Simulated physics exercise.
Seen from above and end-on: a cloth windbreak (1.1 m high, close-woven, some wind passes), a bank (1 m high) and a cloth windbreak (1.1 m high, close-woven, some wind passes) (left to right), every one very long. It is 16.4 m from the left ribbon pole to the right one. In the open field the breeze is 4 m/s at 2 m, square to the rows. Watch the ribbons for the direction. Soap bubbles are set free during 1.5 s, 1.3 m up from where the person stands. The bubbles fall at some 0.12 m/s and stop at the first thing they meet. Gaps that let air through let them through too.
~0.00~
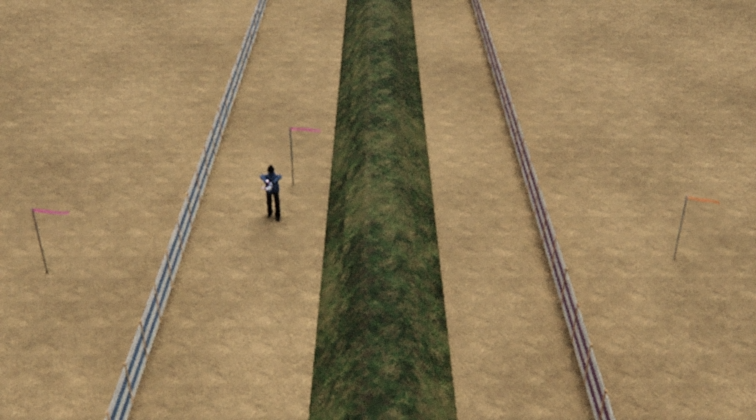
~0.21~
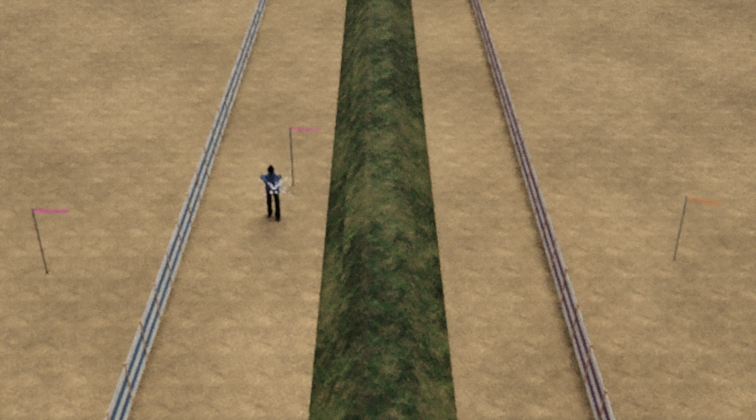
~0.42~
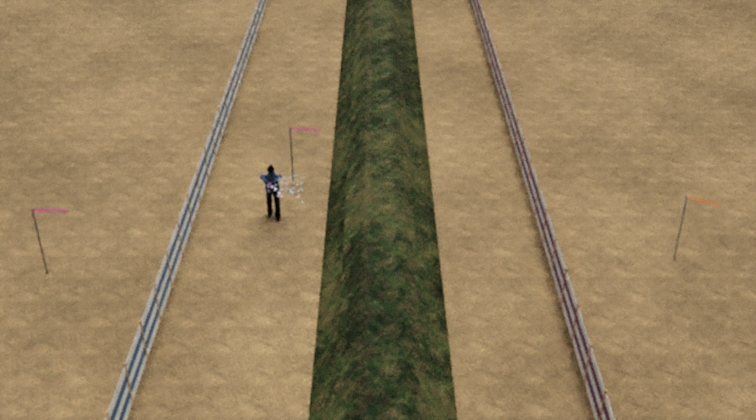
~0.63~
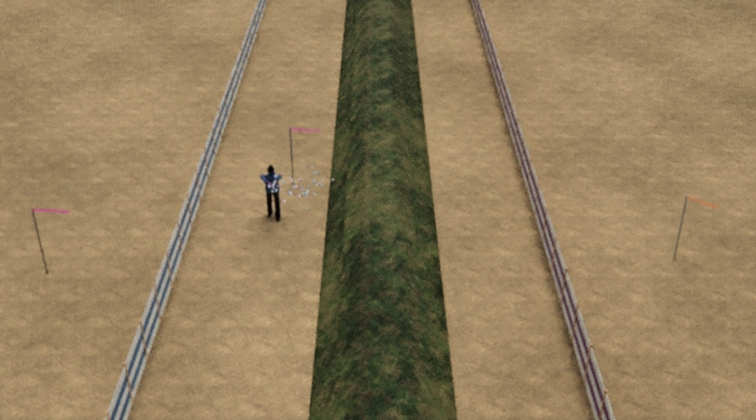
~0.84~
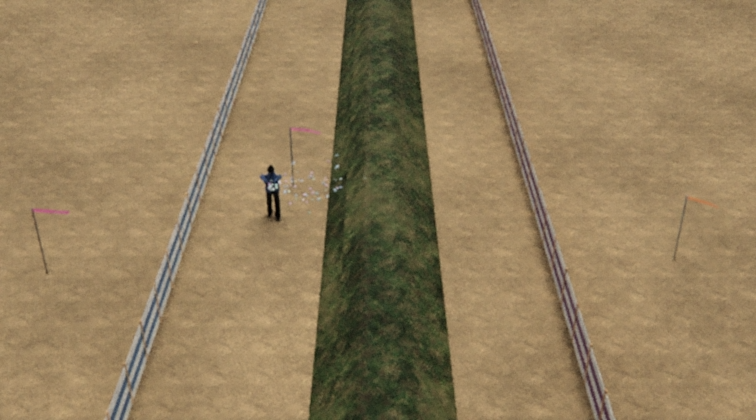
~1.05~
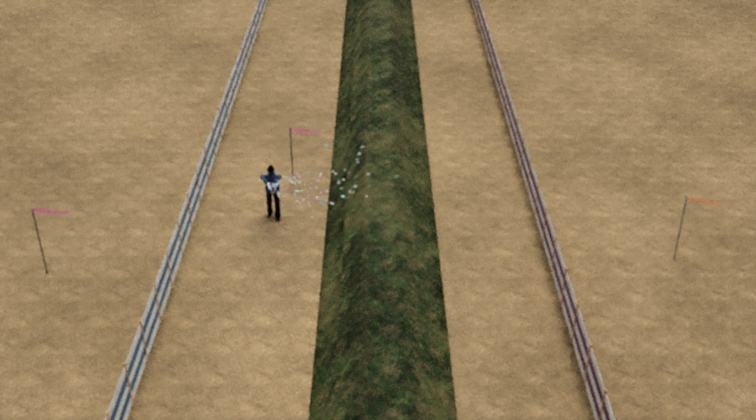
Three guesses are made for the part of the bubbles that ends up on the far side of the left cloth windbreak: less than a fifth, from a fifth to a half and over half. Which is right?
It is not even a fifth that ends up on the far side.
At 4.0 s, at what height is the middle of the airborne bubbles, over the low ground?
About 1.4 m.
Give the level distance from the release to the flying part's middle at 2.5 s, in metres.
About 3.5 m.
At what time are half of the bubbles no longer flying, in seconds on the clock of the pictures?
Near 10.0 s.
After 2.5 s, 94 % is in the air or yet to come; 0 % is beyond the left cloth windbreak; the middle of what still flies is 1.4 m above the low ground, near (392, 184).
After 4.0 s, 83 % is in the air or yet to come; 0 % is beyond the left cloth windbreak; the middle of what still flies is 1.4 m above the low ground, near (526, 185).
After 8.0 s, 64 % is in the air or yet to come; 0 % is beyond the left cloth windbreak.
After 20.0 s, 2 % is in the air or yet to come; 0 % is beyond the left cloth windbreak.
After 45.0 s, 0 % is in the air or yet to come; 0 % is beyond the left cloth windbreak.
